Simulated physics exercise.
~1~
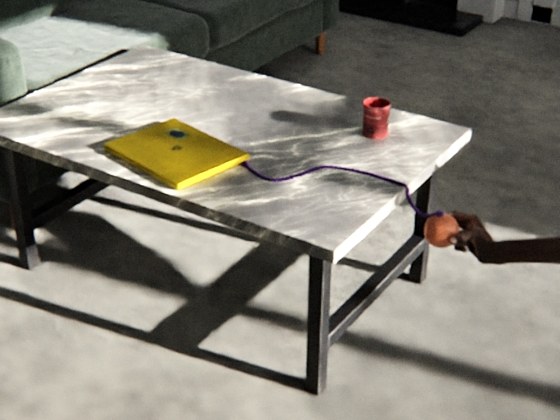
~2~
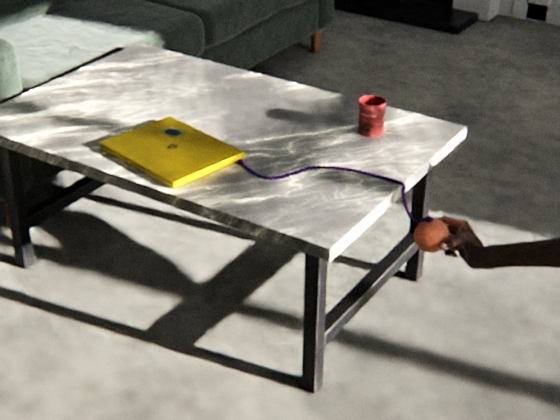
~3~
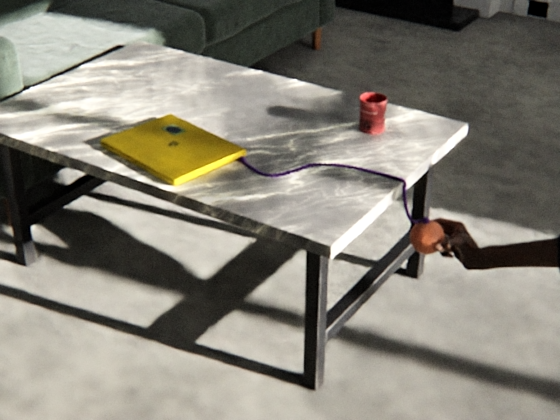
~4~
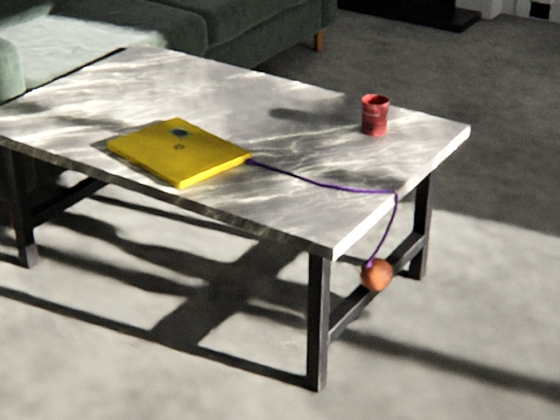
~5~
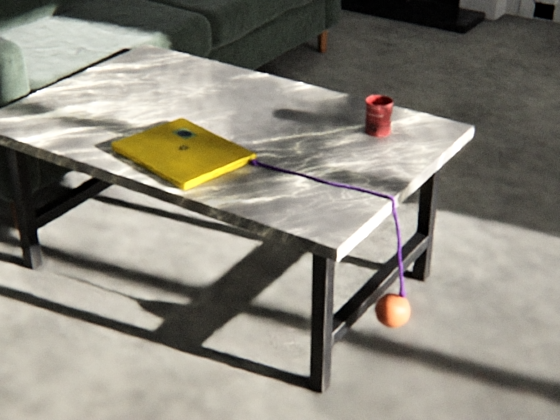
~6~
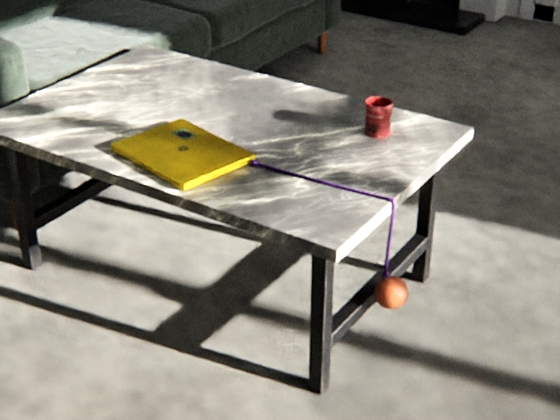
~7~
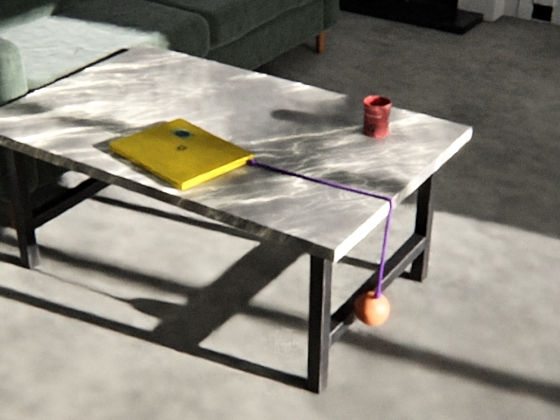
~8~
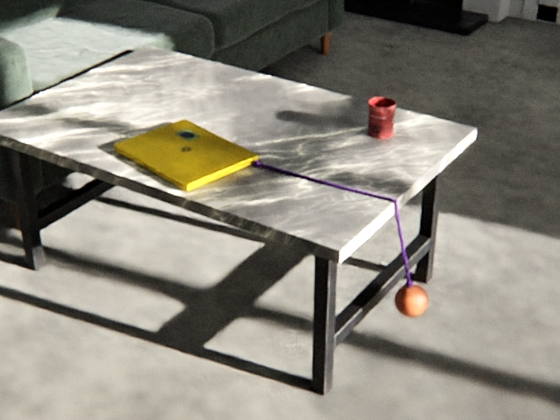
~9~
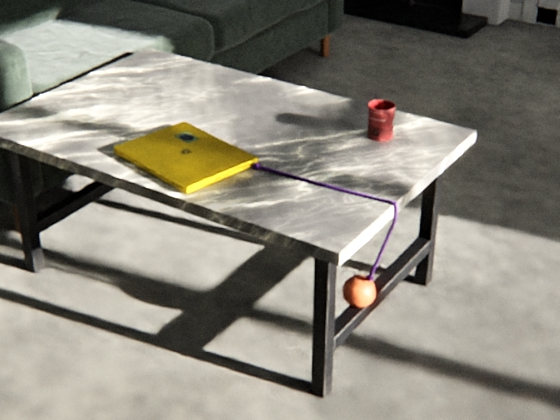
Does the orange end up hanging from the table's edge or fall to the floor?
The orange ends up hanging on its cord below the table's edge, swinging above the floor, and the red cup stays on top.
